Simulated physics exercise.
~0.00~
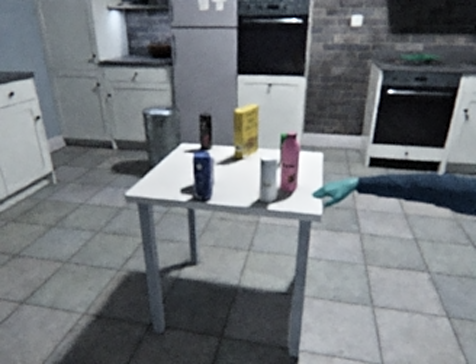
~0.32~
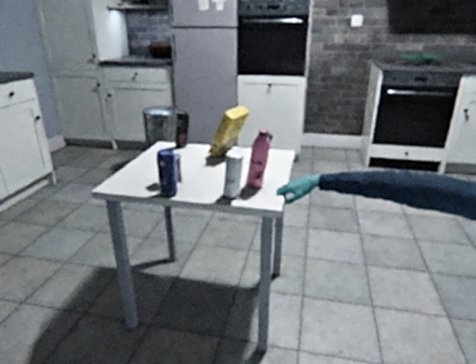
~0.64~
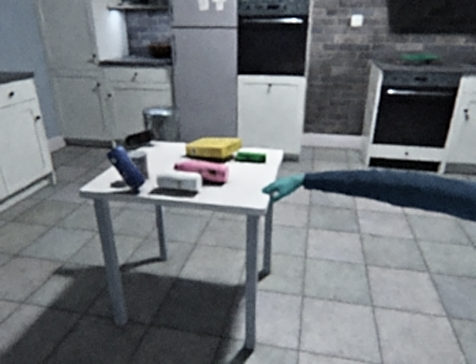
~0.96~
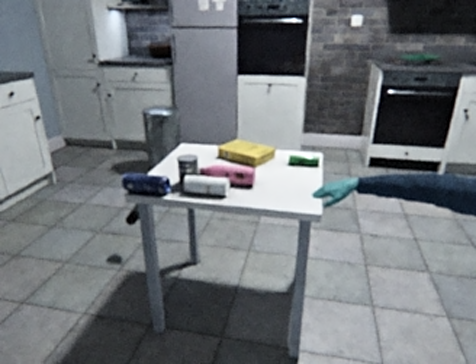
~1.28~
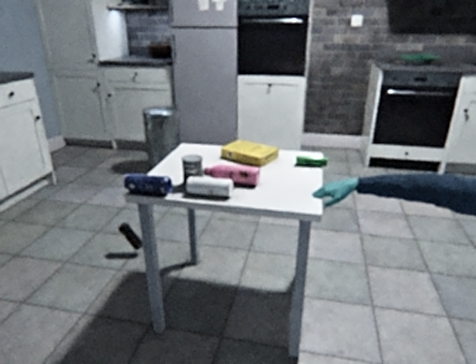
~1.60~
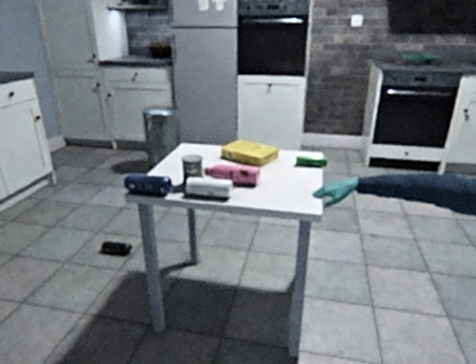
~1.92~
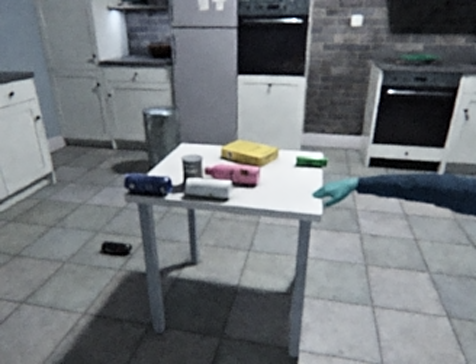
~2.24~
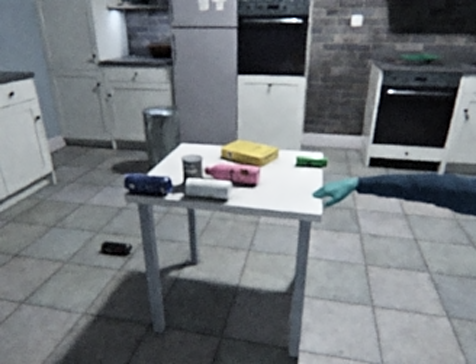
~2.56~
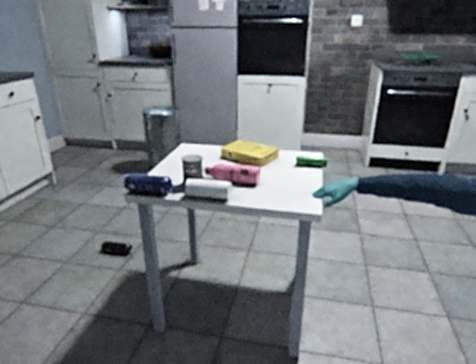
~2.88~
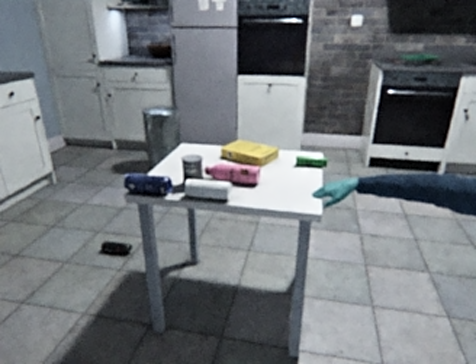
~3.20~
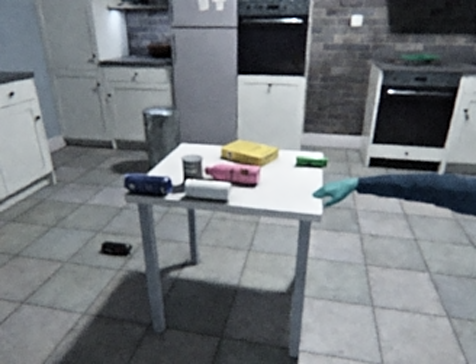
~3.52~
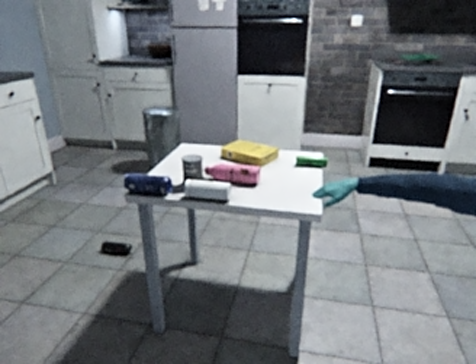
A light table, seen from a fixed spot slightly above in a grey-tiled kitchen, holds a blue can, white jar, pink bottle, tall yellow packet, black can and smaller items, while a teal-gloved hand touches its right edge. The table slides left with the hand, and the yellow packet and pink bottle tilt. They topple, along with the black can, green shaker and white jar, as the blue can leans. The table jerks back right, the blue can falls flat and the black can drops off the left side. It settles on the floor; the rest stay on top, only the grey tin upright.
